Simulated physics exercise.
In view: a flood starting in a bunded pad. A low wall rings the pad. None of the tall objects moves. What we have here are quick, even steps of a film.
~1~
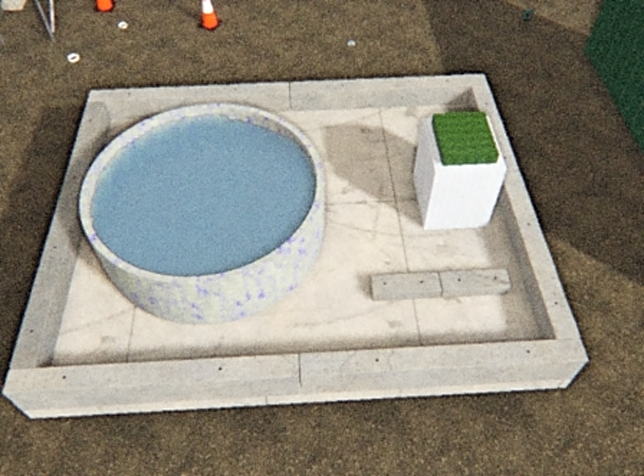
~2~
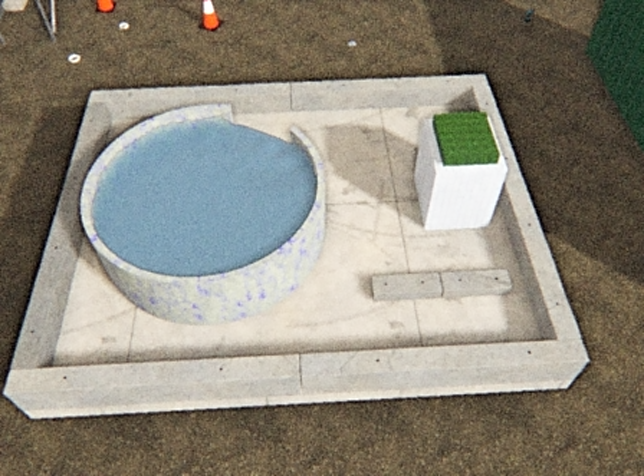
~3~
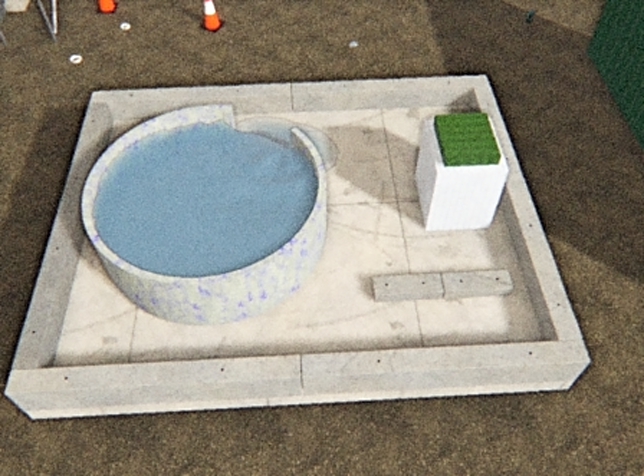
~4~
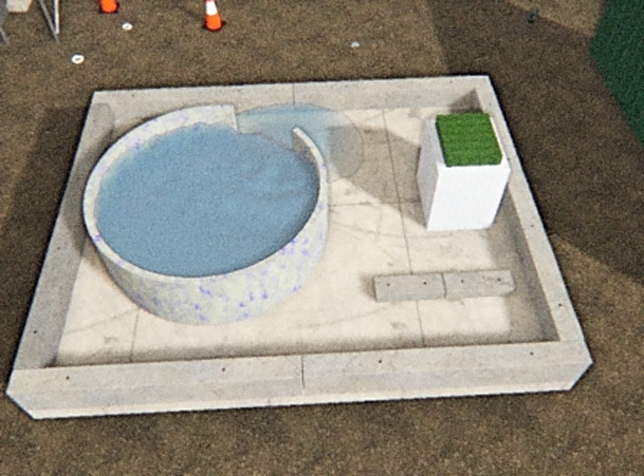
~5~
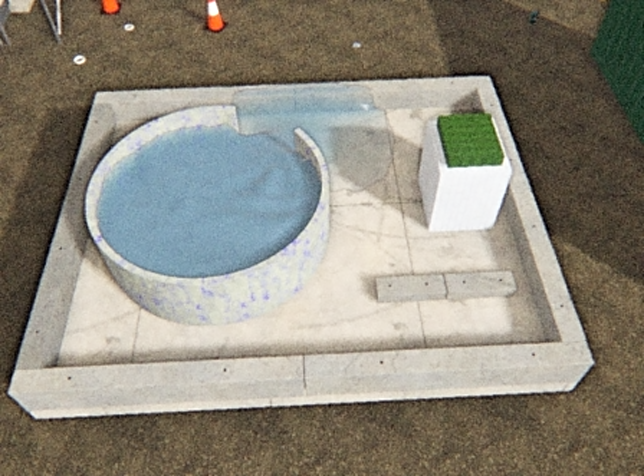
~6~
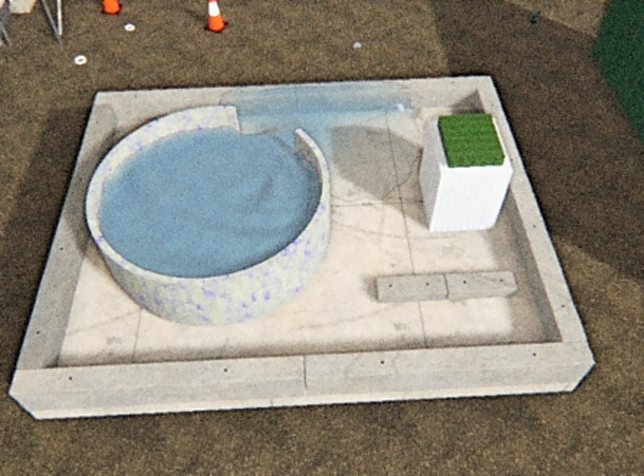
The clip opens on a round, pale-walled pool of still blue water inside a low rectangular wall, near a white block with a green top. A gap appears in the pool's far side, and water pours out, spreading across the pad and rightward along the back wall as ripples cross the pool.
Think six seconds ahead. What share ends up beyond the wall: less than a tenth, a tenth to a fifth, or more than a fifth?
The wall doesn't let a tenth get past.
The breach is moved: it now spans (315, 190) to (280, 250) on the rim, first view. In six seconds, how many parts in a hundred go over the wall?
My estimate is near 4 percent.
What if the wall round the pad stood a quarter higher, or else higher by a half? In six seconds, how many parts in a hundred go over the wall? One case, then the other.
The first case gives 2%, the second gives 0%.
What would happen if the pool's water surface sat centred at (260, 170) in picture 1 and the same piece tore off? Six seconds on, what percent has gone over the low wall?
10 per cent.
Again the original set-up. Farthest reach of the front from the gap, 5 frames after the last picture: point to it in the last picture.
Somewhere near (465, 111).
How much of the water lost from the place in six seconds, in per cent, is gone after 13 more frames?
It works out at roughly 75 per cent.
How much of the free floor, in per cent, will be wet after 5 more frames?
Roughly 40 per cent.
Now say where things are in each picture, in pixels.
In the first frame, the pool at (205, 187) is whole and still.
In the second frame, water pours out on the pool's far side and has run to a hidden place.
In the third frame, the front is at a hidden place, out from the gap on the pool's far side.
In the fourth frame, the front is at (335, 113), out from the gap on the pool's far side.
In the fifth frame, the front is at (379, 112), out from the gap on the pool's far side.
In the sixth frame, water pours out on the pool's far side and has run to (414, 111).
A moment on, water covers 25 % of the floor; the low wall has let 0 % over.
Next, water covers 35 % of the floor; the low wall has let 1 % over.
Then, water covers 50 % of the floor; the low wall has let 5 % over.
Later, water covers 75 % of the floor; the low wall has let 6 % over.
In the end, water covers 75 % of the floor; the low wall has let 6 % over.
